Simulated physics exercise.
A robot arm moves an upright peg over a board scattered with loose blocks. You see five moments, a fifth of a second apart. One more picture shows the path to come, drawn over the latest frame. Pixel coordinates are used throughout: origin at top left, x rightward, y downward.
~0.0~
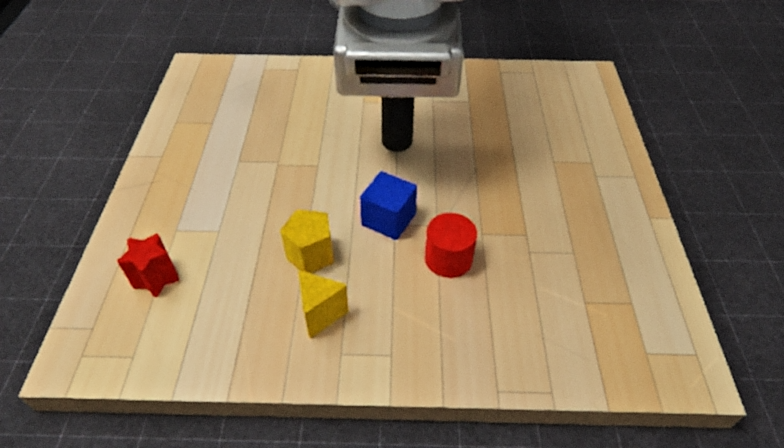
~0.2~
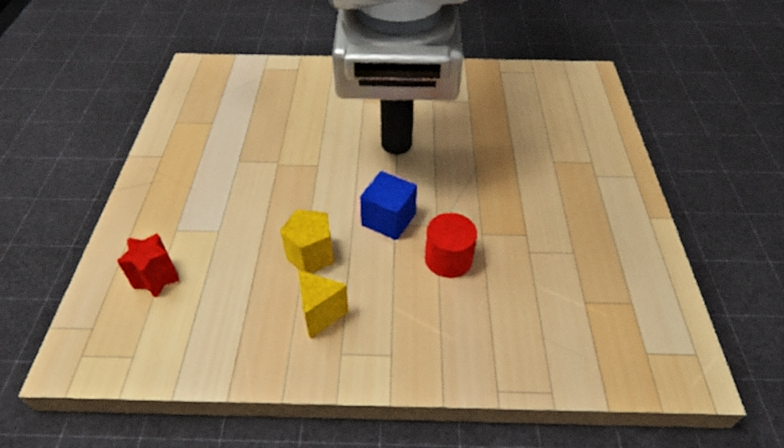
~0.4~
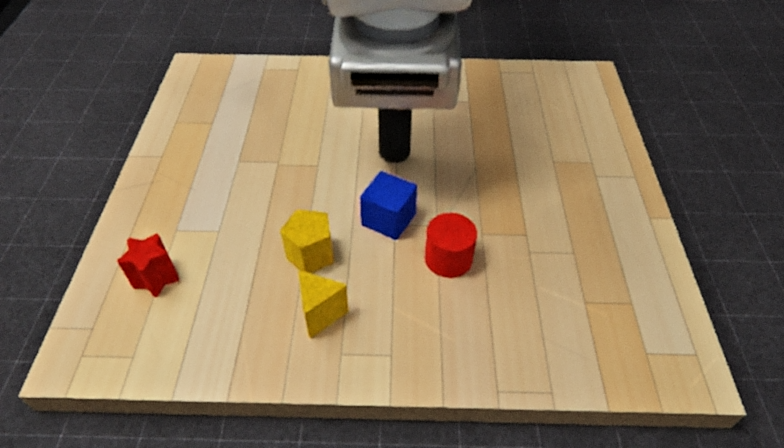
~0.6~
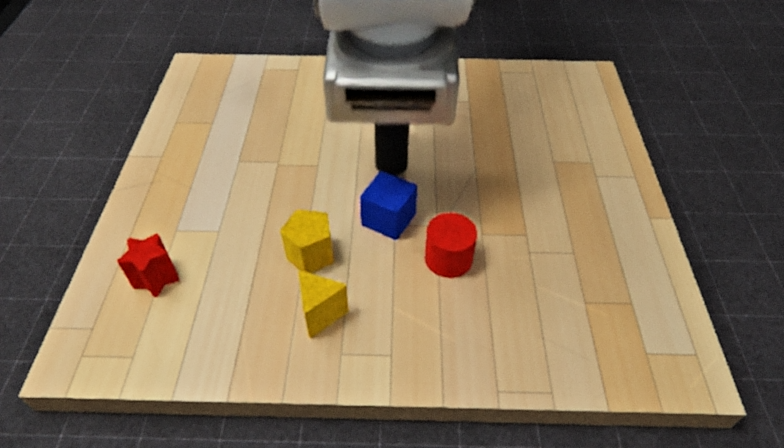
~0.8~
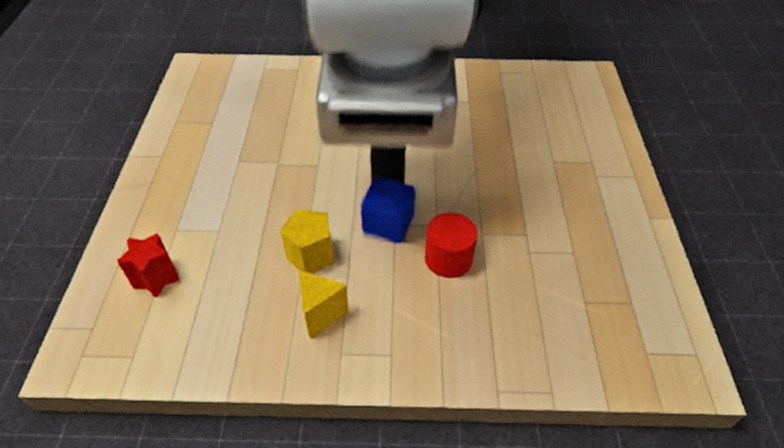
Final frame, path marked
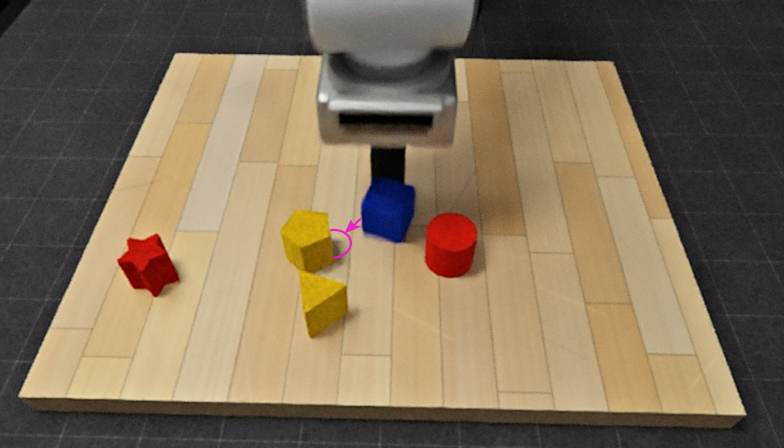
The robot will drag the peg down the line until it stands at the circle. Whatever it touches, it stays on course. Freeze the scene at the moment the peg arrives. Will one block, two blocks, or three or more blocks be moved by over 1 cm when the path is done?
By the end of the path, two blocks have moved more than about a centimetre.
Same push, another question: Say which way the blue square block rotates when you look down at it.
From above, it turns counterclockwise.
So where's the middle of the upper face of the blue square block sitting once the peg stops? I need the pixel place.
At roughly (383, 218).
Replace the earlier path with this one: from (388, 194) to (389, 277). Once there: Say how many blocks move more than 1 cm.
The count is one.
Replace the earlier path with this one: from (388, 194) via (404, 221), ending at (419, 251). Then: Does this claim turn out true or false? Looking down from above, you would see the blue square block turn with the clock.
It is true.
Path on the board, straight from (388, 194) to (333, 244).
On the path given first. Halfway along, peg (360, 212); blue square block (383, 215), turned 55° anticlockwise.
At the end, peg (332, 237); yellow five-sided block (292, 238); yellow three-sided block in place; blue square block (383, 218), turned 65° anticlockwise.
